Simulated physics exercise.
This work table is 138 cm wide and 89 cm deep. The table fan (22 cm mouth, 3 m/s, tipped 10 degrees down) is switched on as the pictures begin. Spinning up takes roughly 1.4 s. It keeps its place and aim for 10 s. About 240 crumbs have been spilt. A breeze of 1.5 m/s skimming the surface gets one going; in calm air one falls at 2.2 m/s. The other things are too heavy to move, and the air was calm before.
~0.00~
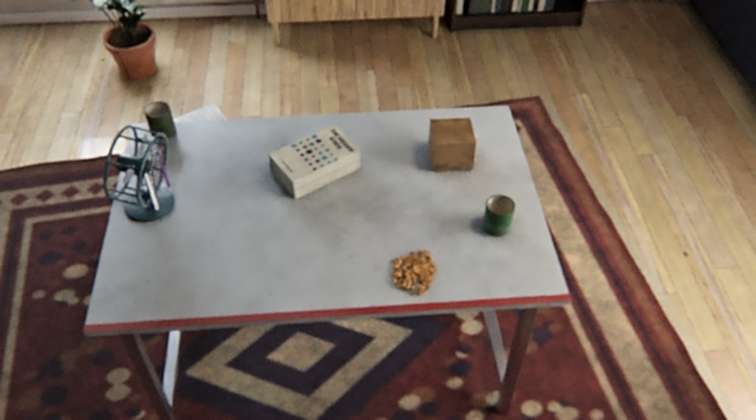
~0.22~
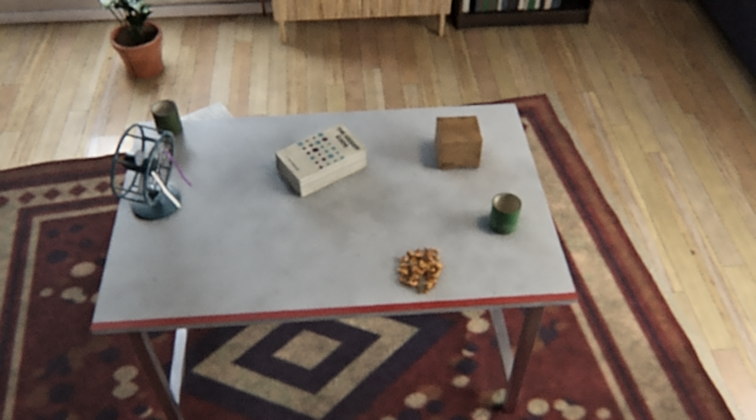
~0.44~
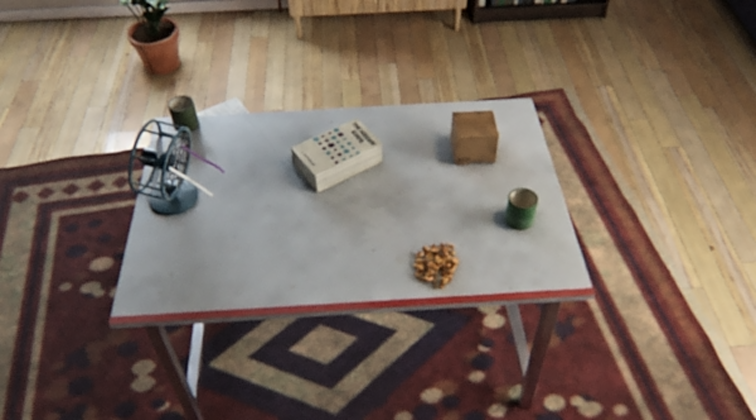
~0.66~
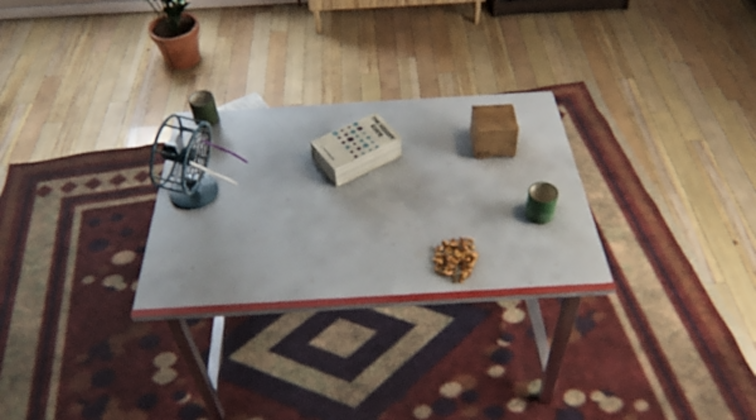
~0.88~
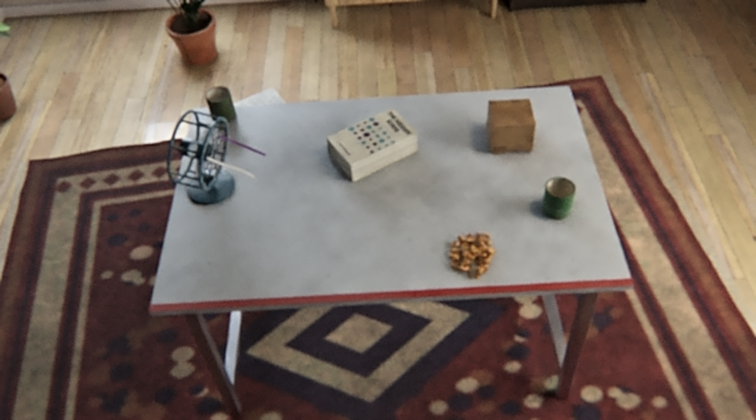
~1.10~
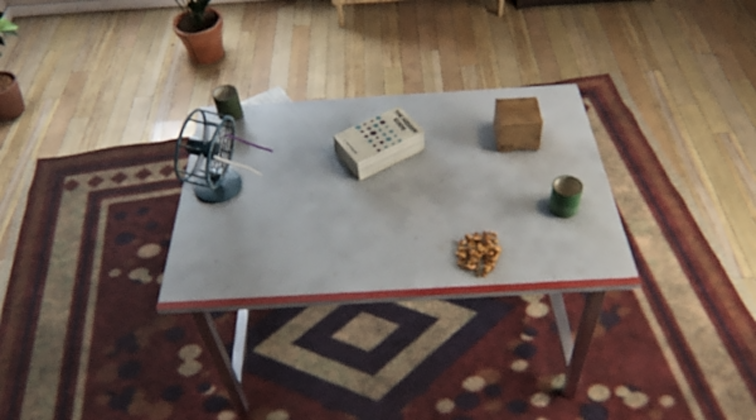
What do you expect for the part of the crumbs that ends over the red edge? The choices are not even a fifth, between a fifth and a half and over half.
By then over half are over the red edge.
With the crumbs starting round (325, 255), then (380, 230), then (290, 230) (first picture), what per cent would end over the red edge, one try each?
In that order: 90 %, 2 %, 50 %.
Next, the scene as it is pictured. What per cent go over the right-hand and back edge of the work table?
About 20 % right-hand, 0 % back.
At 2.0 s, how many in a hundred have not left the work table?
Near 0 %.
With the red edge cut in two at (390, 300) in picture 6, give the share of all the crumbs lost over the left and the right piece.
About 0 % left and 80 % right.
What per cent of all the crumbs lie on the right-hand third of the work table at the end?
About 0 %.
After 2.0 s, 16 % are on the move or not yet settled, 82 % are over the red edge.
After 3.2 s, 0 % are on the move or not yet settled, 82 % are over the red edge.
After 5.5 s, 0 % are on the move or not yet settled, 82 % are over the red edge.
After 10.0 s, at the end, 82 % are over the red edge.
